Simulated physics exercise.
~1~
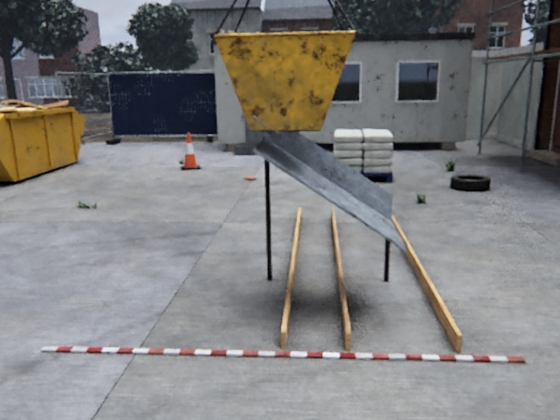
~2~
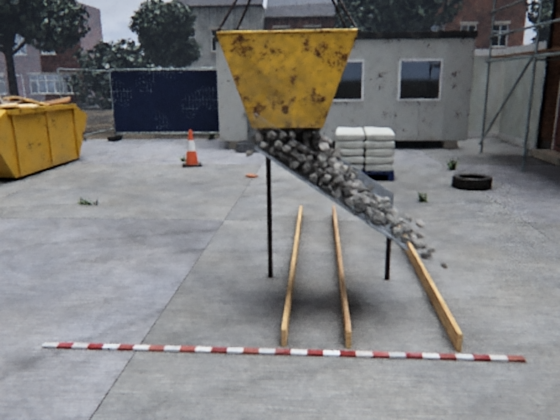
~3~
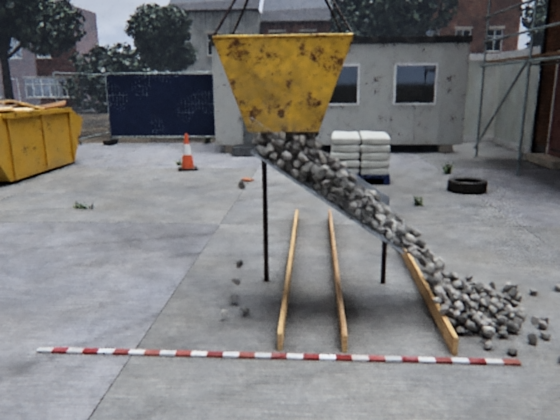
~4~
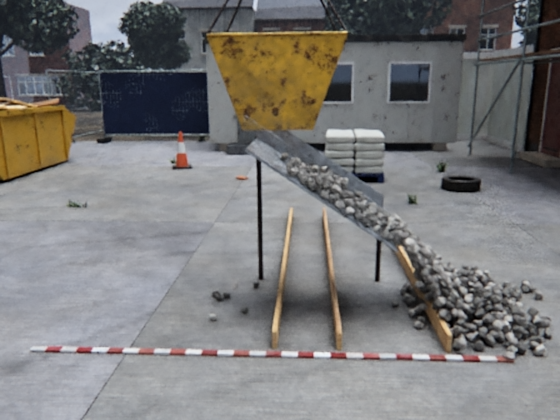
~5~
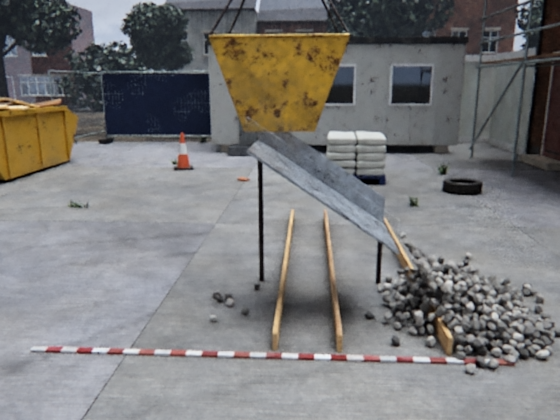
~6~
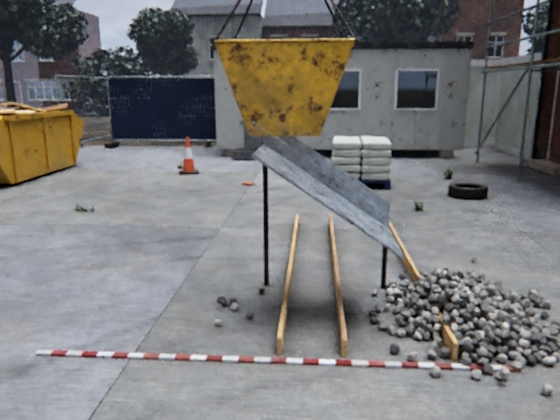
To begin with, a rusty yellow skip hangs above a sloping steel chute in a concrete yard, with three wooden boards and a red-and-white striped staff on the ground. Grey stones pour from the bottom of the skip and slide down the chute to the right. They tumble off its lower end and pile up around the right-hand board, while a few strays land to the left. The flow thins and the chute empties. At the end, most stones lie heaped beyond the right board, some rest just inside it, and the skip still hangs in place.
